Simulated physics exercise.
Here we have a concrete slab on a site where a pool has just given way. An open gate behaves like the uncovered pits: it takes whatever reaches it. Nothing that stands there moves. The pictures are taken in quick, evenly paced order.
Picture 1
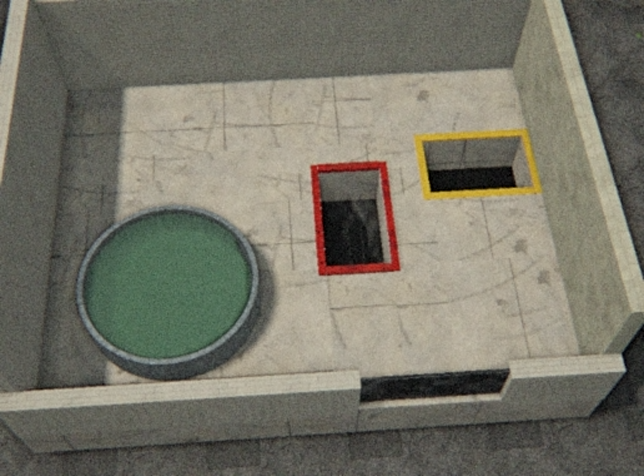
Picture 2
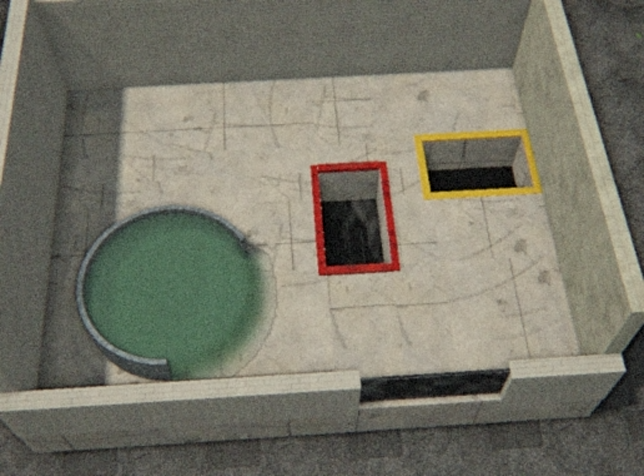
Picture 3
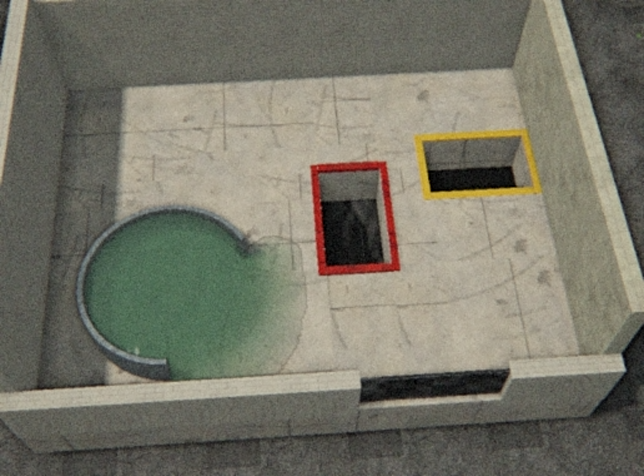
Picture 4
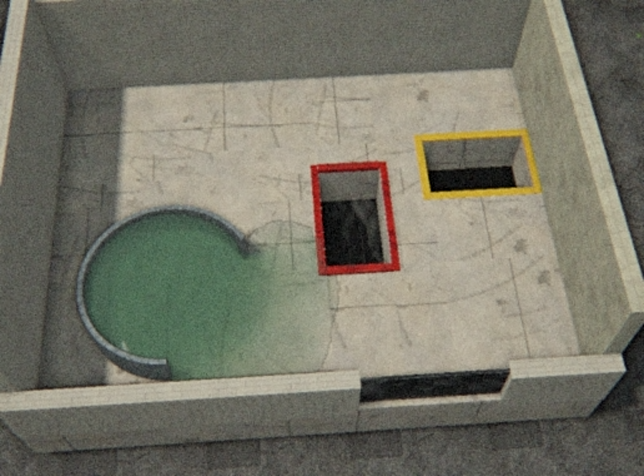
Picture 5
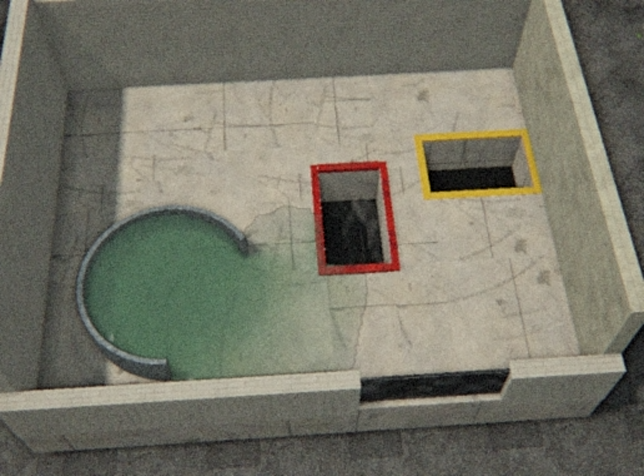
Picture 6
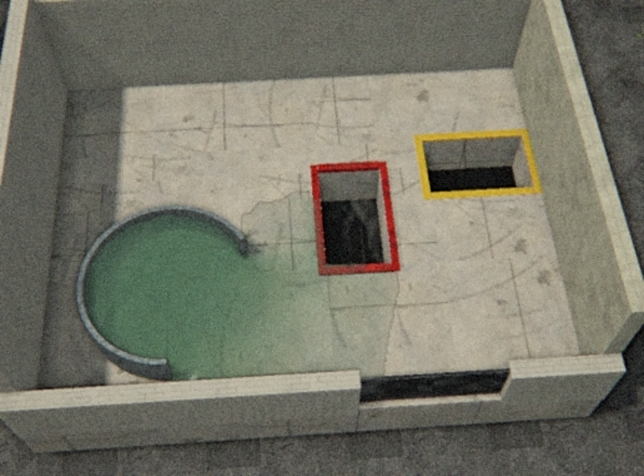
On a walled concrete slab, green water pours from the broken round pool and spreads rightward.
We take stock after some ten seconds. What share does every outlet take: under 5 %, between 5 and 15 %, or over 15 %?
The gate will be a minor outlet short of five per cent. The red pit will be a middling outlet at five to fifteen per cent. The yellow pit will be a major outlet past fifteen per cent.
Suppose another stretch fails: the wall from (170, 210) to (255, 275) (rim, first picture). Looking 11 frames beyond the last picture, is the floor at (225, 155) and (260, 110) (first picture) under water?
Submerged, submerged.
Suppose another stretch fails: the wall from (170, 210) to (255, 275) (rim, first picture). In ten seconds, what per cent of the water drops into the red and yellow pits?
Parts in a hundred: Red 30, yellow 20.
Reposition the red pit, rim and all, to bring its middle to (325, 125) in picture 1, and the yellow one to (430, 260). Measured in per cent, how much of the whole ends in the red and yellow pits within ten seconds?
Split: Red 4 %, yellow 45 %.
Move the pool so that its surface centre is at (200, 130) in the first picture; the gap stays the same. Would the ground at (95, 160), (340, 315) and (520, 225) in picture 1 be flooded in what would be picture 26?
Okay, first one high and dry, second one got wet, last one high and dry.
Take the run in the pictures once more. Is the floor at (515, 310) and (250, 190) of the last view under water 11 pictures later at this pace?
Soaked, spared.
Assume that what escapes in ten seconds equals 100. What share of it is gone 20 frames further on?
About 15 per cent.
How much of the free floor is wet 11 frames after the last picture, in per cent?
Estimated share: About 35 %.
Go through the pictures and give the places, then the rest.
The first picture shows still water in the round pool at (169, 283).
In the second picture, the front is at a hidden place, out from the gap at (245, 327).
In the third picture, water pours out at (245, 328) and has run to a hidden place.
In the fourth picture, water pours out at (245, 329) and has run to (307, 232).
In the fifth picture, water pours out at (245, 329) and has run to (310, 215).
In the sixth picture, the front is at (308, 198), out from the gap at (245, 329).
A moment on, water covers 30 % of the floor; the gate 0 %, the red pit 3 %, the yellow pit 0 %.
Next, water covers 35 % of the floor; the gate 0 %, the red pit 5 %, the yellow pit 0 %.
Then, water covers 45 % of the floor; the gate 0 %, the red pit 6 %, the yellow pit 2 %.
Later, water covers 60 % of the floor; the gate 0 %, the red pit 7 %, the yellow pit 23 %.
In the end, water covers 80 % of the floor; the gate 0 %, the red pit 7 %, the yellow pit 38 %.
